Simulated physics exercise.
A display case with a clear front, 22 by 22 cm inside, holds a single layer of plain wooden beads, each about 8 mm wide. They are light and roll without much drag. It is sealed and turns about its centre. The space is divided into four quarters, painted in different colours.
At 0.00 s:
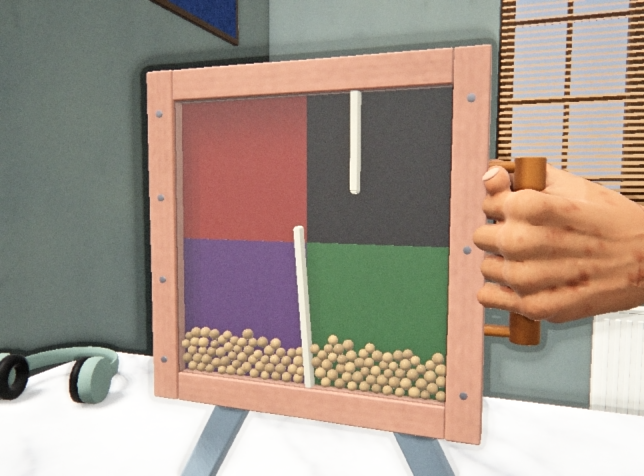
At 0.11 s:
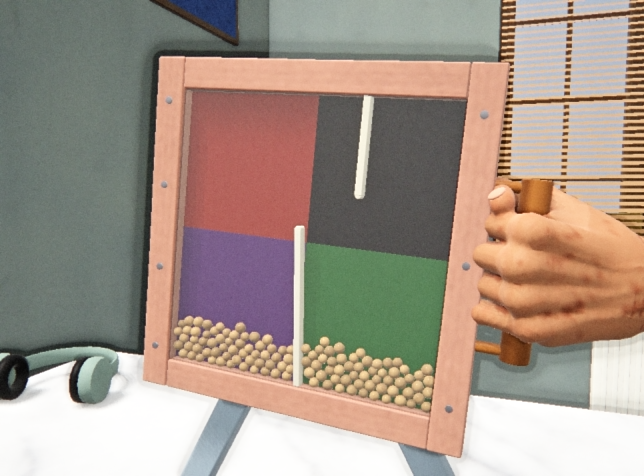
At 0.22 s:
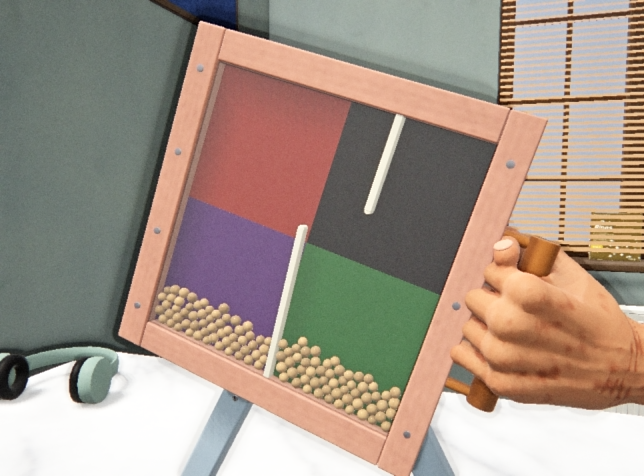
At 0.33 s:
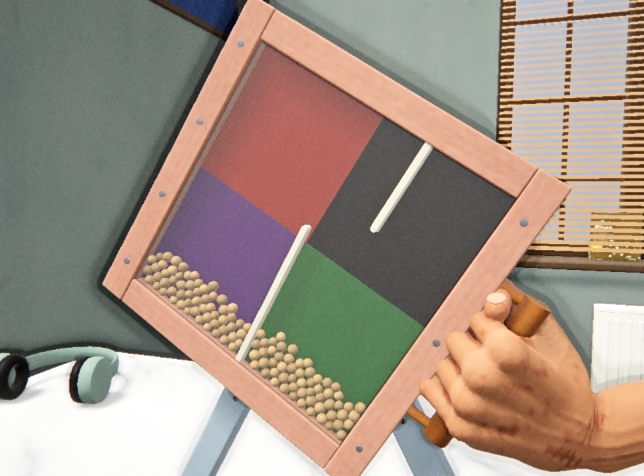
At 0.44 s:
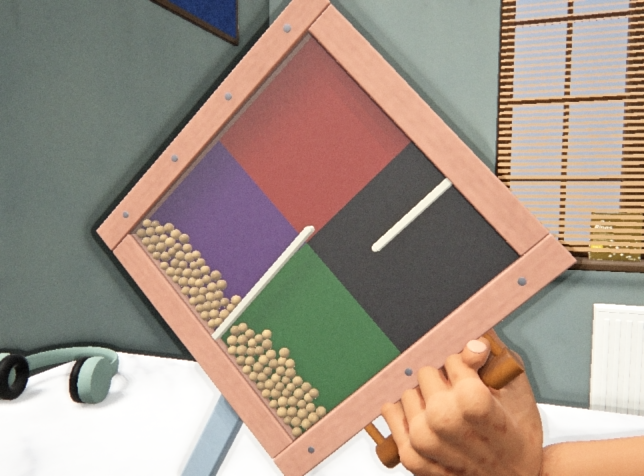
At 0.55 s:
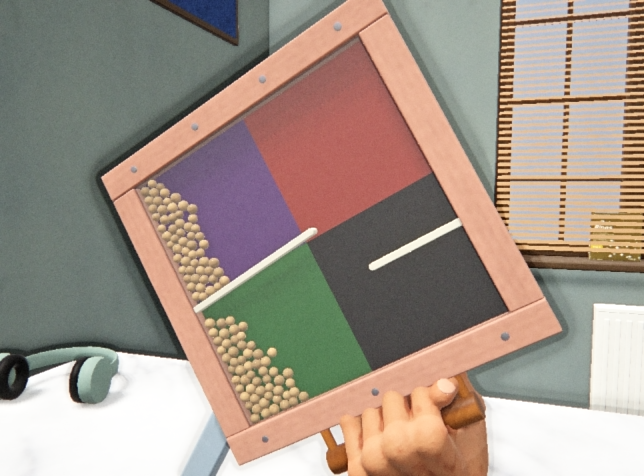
A hand gripping a side handle turning a four-coloured case of wooden beads clockwise, the beads shifting toward its lower corners.
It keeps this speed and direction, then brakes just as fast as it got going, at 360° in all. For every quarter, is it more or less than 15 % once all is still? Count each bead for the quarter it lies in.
Red quarter less, purple quarter more, black quarter less, green quarter more than 15 %.
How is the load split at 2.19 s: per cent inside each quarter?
Red quarter: 45; purple quarter: 0; black quarter: 55; green quarter: 0.
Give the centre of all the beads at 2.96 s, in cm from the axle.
About 1 cm left and 9 cm below.
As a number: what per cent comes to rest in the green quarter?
Some 50 per cent.
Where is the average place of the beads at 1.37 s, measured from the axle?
Some 1 cm left and 9 cm below.
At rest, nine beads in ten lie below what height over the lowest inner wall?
Roughly 4 cm.
After 1.37 s it has turned 166°, the beads' middle is 1 cm left of and 9 cm below the axle; by quarter, red 30 %, black 70 %.
After 2.96 s it has turned 360°, the beads' middle is 1 cm left of and 9 cm below the axle; by quarter, purple 50 %, green 50 %.
Settled by 3.5 s, red 0 %, purple 50 %, black 0 %, green 50 %.
